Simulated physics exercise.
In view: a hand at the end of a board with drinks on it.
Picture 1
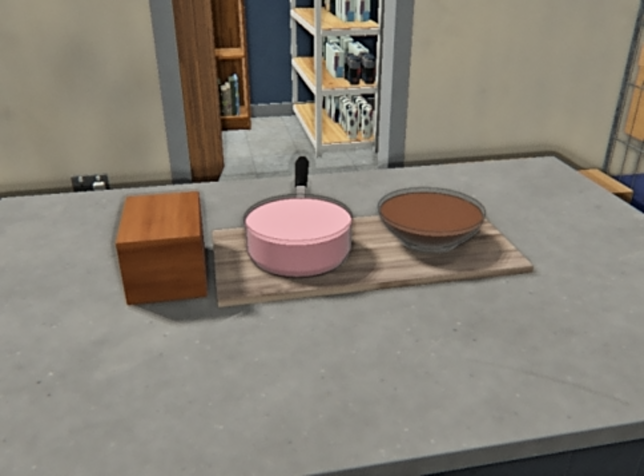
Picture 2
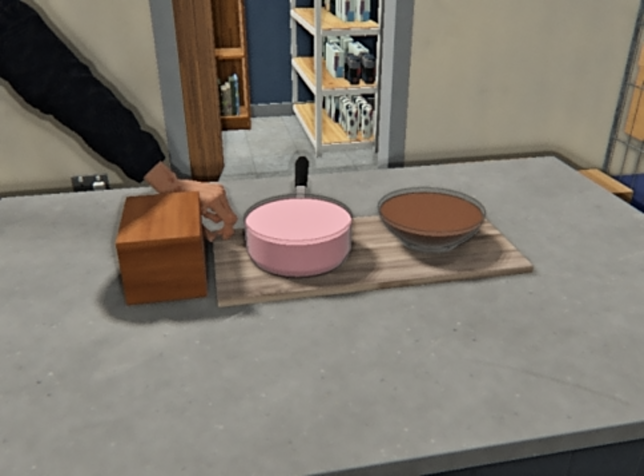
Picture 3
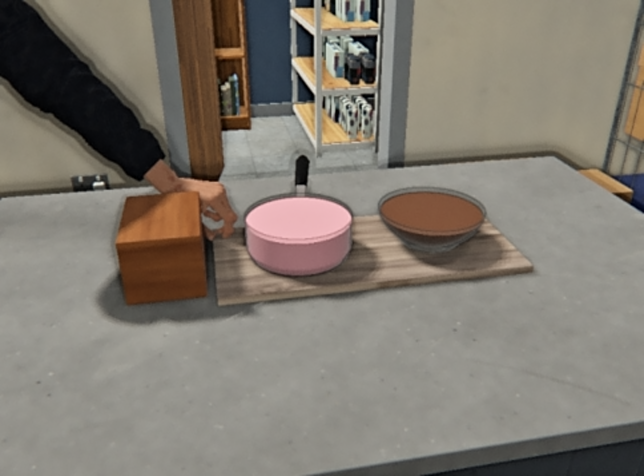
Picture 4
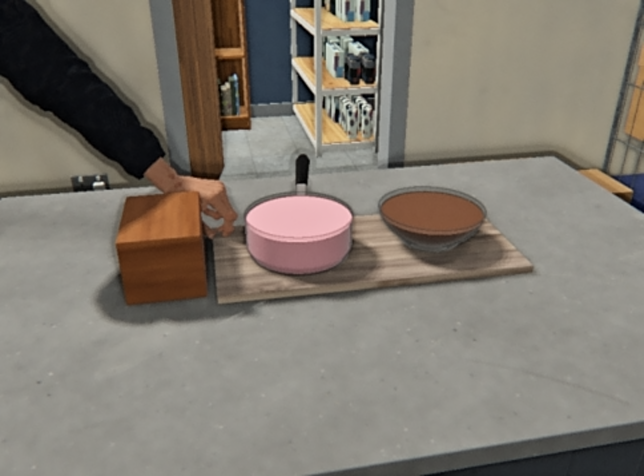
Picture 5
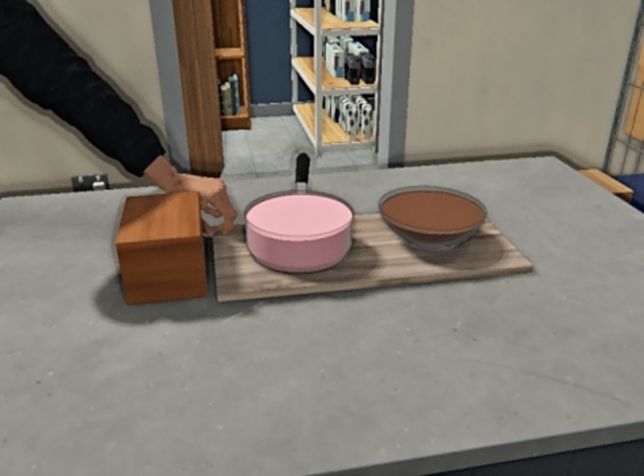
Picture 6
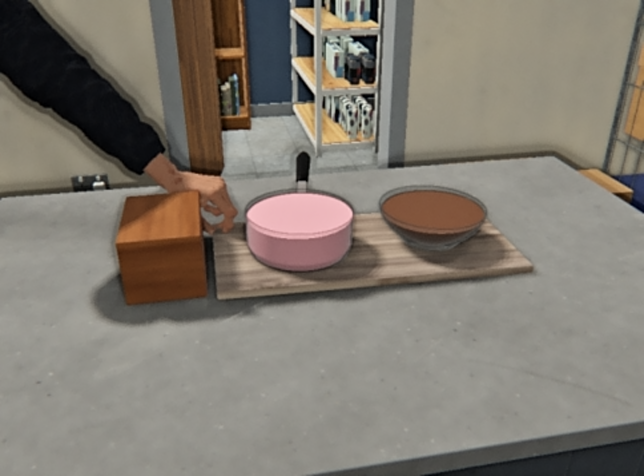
Grey countertop, a dark-sleeved hand taking the left end of a wooden board holding a pink-filled saucepan and brown-filled bowl, raising it slightly.
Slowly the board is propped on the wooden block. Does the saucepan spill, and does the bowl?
On the left the saucepan loses some, on the right the bowl loses some.
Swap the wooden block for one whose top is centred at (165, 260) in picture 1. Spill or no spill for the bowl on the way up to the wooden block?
In that case: Stays dry.
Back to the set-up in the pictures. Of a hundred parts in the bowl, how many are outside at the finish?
Roughly 30 per cent.
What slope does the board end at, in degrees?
About 13°.
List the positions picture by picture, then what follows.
In the first picture, the board lies flat; saucepan (299, 233) nearly full; bowl (430, 222) about three quarters full; wooden block (163, 271).
In the second picture, a hand takes the end of the board; saucepan nearly full, surface at (299, 220); bowl about three quarters full, surface at (431, 213).
In the third picture, slope near 0°; saucepan (299, 232) nearly full; bowl (430, 222) about three quarters full.
In the fourth picture, the board slopes by about 1°; saucepan nearly full, surface at (299, 218); bowl about three quarters full, surface at (431, 212); wooden block (163, 271).
In the fifth picture, the end is rising; saucepan (300, 230) nearly full; bowl (431, 221) about three quarters full.
In the sixth picture, the end has come up a little; saucepan nearly full, surface at (300, 215); bowl about three quarters full, surface at (432, 211); wooden block (163, 271).
Next, the board slopes by about 7°; saucepan, it has slopped over; bowl, its rim is dry.
After that, the board slopes by about 15°; saucepan, it has slopped over; bowl, it has slopped over.
Finally, the board slopes by about 13°, resting on the wooden block; saucepan, it has slopped over; bowl, it has slopped over.
